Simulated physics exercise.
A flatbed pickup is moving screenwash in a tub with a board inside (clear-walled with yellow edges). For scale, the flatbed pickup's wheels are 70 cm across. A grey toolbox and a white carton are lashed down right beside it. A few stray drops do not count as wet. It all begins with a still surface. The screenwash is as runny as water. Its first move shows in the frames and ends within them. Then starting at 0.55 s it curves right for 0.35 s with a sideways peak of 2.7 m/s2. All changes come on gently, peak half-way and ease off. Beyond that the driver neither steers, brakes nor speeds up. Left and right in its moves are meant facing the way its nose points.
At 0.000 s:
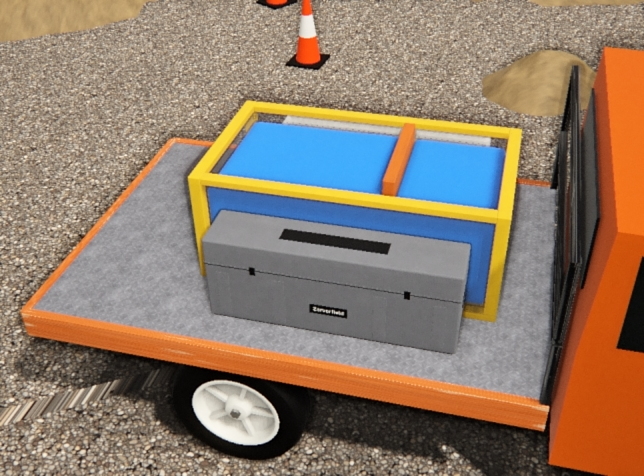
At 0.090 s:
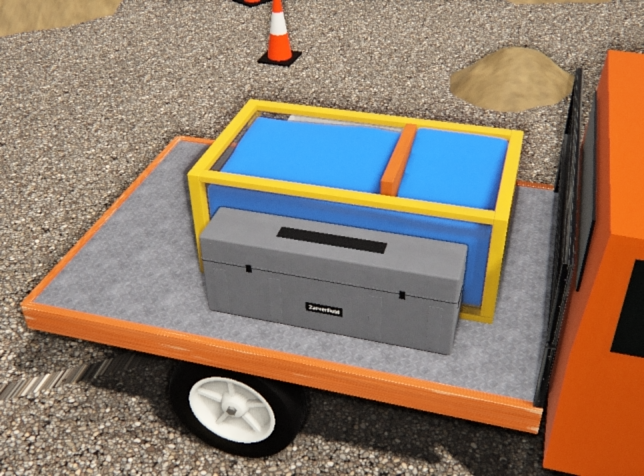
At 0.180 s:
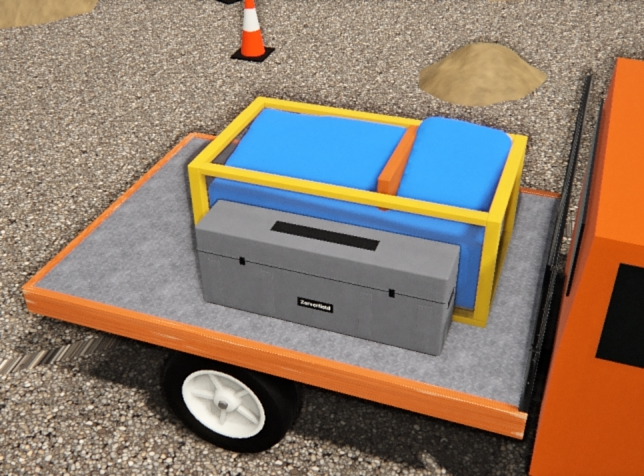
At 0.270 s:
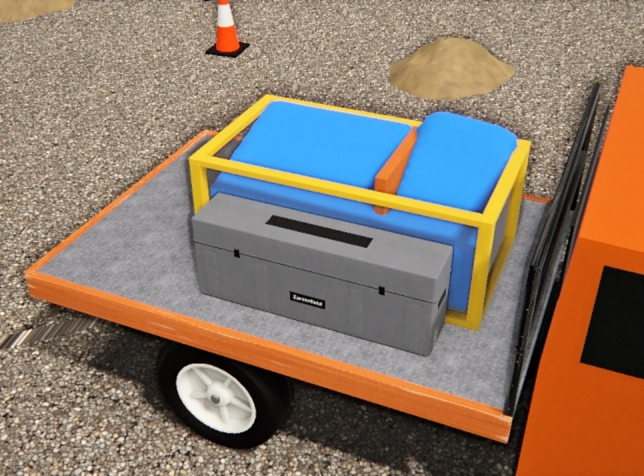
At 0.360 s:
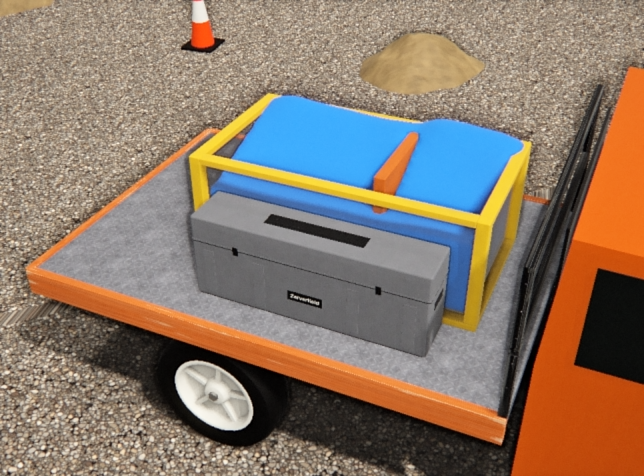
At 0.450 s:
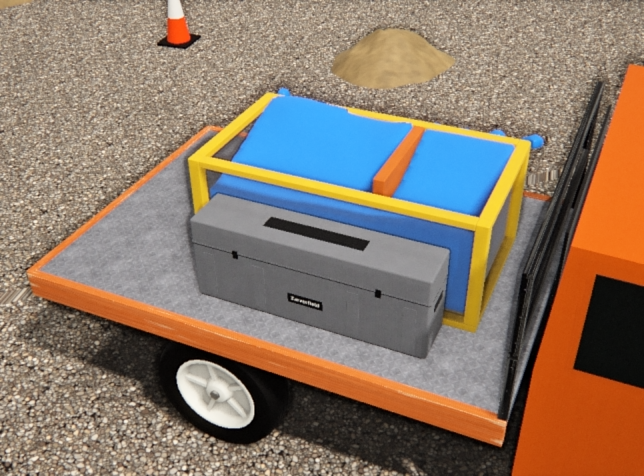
A gravel yard with sandy heaps and an orange-and-white cone is seen from above one side of an orange flatbed pickup. On its grey bed, a grey toolbox sits before a yellow-edged clear tub of blue liquid, divided by an orange board. As the view travels with the pickup and the ground slides left, the liquid heaps towards the far side, then sinks slightly while blue blobs appear beyond the rim.
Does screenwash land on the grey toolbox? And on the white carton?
The grey toolbox escapes the spill and the white carton takes a soaking.
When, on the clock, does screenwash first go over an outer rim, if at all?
Near 0.6 s.
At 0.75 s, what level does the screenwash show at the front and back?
Front 48 cm, back 46 cm.
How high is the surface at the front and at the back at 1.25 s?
Front 48 cm, back 46 cm.
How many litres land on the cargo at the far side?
Roughly 4 L.
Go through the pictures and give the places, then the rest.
In the first picture, the surface is at (488, 153) by the front wall; at (265, 128) by the back wall; it lies level with the rim line; board top at (389, 182); the front is on the right, levels are read along the far wall; the grey toolbox stands at the near side; the white carton stands at the far side; a wheel hub at (233, 420).
In the second picture, the surface is at (491, 141) by the front wall; at (267, 123) by the back wall; it climbs 8° towards the far side.
In the third picture, the surface is at (494, 139) by the front wall; at (272, 116) by the back wall; it climbs 16° towards the far side.
In the fourth picture, the surface is at (497, 137) by the front wall; at (278, 107) by the back wall; it climbs 19° towards the far side.
In the fifth picture, the surface is at (496, 143) by the front wall; at (280, 105) by the back wall; it climbs 18° towards the far side.
In the sixth picture, the surface is at (495, 150) by the front wall; at (279, 108) by the back wall; it climbs 14° towards the far side; a wheel hub at (211, 400).
Then, 0.75 s in, the surface is 49 cm up at the front and 47 cm at the back; 1 per cent is out, over the far side.
Then, 1.25 s in, the surface is 47 cm up at the front and 47 cm at the back; 1 per cent is out, over the far side.
Then, 1.75 s in, the surface is 46 cm up at the front and 47 cm at the back; 1 per cent is out, over the far side.
Then, 3.88 s in, 1 per cent is out, over the far side; the grey toolbox has caught nothing and the white carton 4 litres.
